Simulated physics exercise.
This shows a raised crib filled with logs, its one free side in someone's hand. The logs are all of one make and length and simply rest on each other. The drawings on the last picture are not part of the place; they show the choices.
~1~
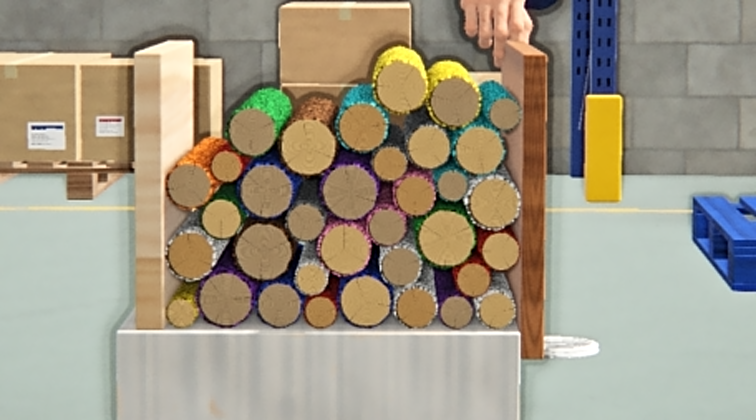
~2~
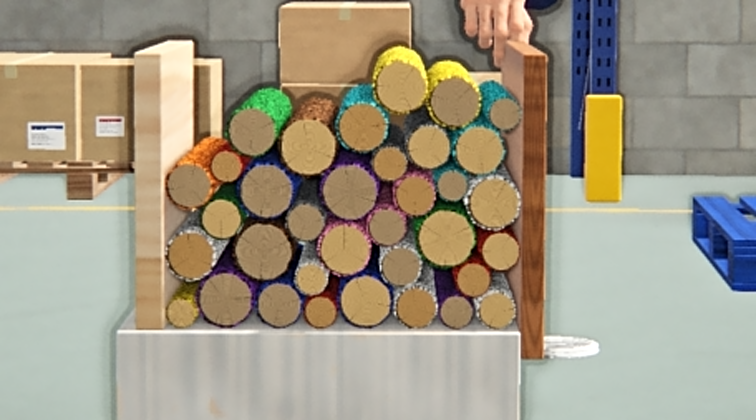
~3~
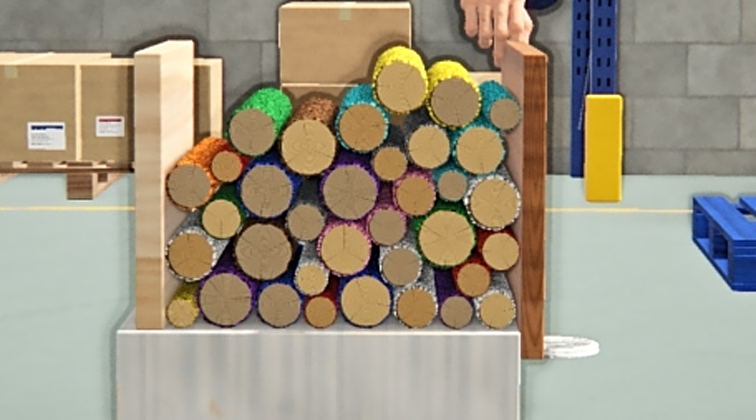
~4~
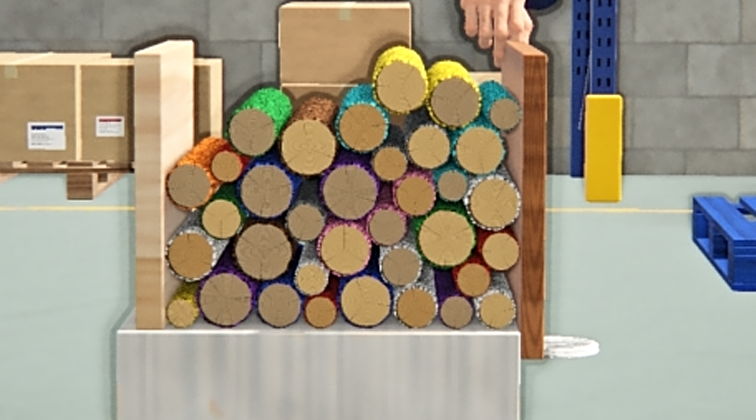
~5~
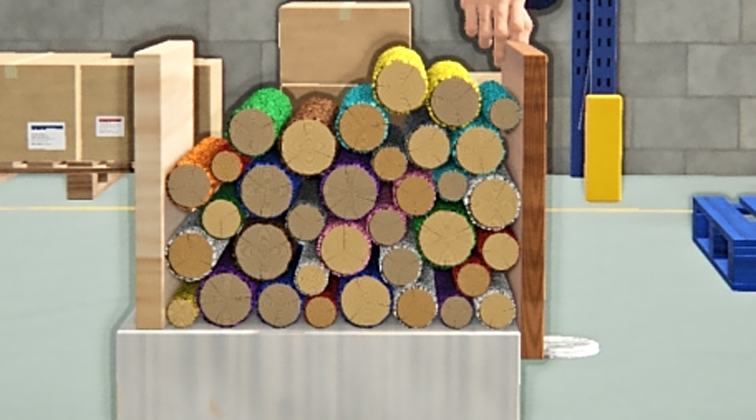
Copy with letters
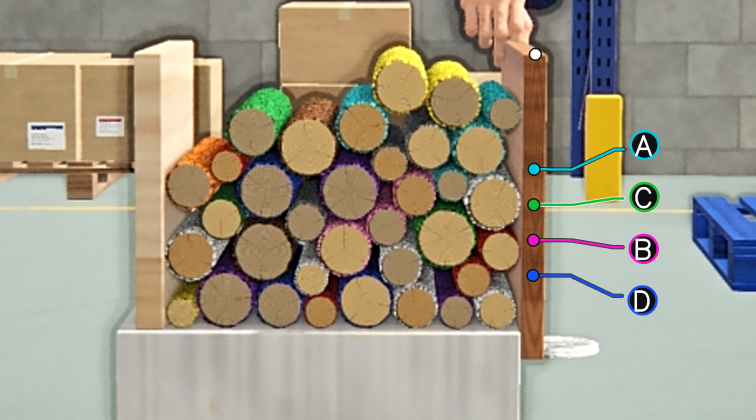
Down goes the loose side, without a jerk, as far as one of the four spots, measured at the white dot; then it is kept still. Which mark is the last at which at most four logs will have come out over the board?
At most to B.
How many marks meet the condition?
Three of the four.
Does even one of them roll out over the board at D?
At D: Yes.
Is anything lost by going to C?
Yes.
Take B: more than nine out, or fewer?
At B, fewer than nine.
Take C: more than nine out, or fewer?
At C, fewer than nine.
On the marked copy, A at (534, 170); B at (533, 240); C at (534, 204); D at (533, 275); the white dot at (535, 54).
Taking B. A third of the way, top of the board (523, 139).
Two thirds of the way, top of the board (522, 234).
When it is over, top of the board (522, 239), three out over the board.
As for the rest, A one out over the board; C three out over the board; D more than four out over the board.
